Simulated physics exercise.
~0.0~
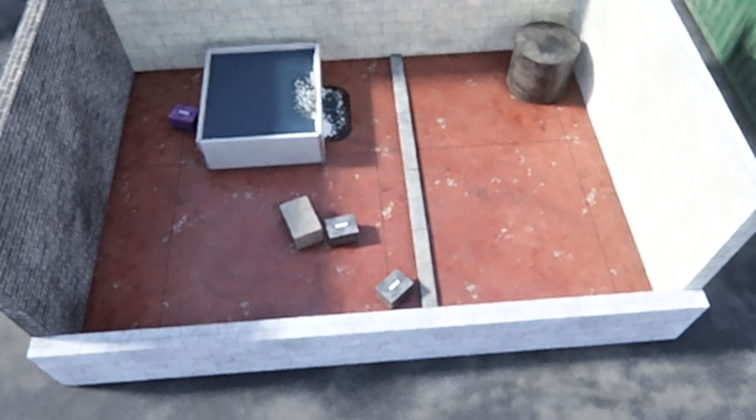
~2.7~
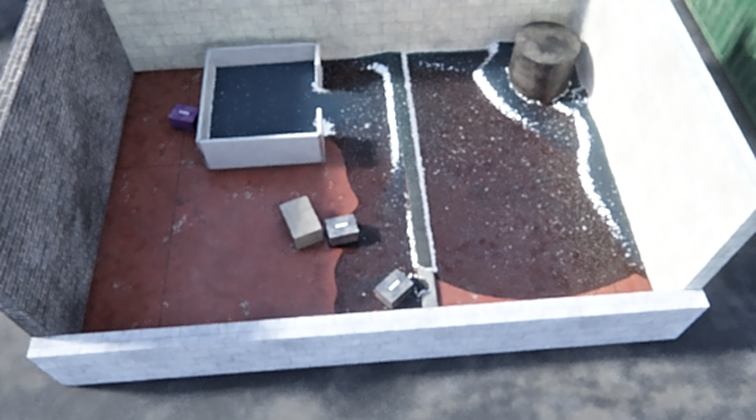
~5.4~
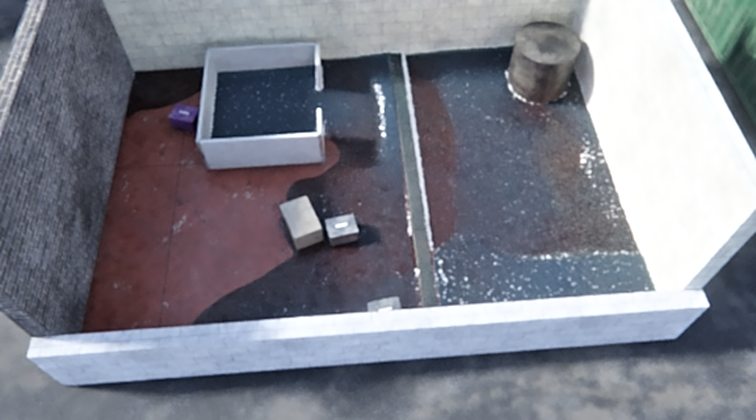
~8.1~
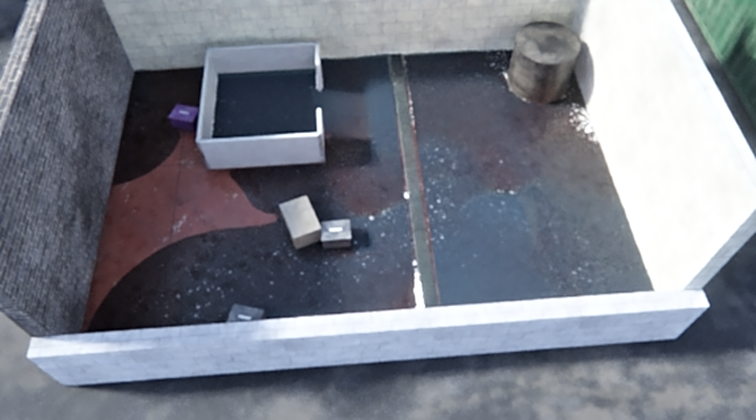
On a walled reddish concrete pad, water burst from the right side of a white tank, rushed over a low kerb and around a barrel, then spread back leftward, carrying one small grey box left along the front wall while the others stayed nearly put.
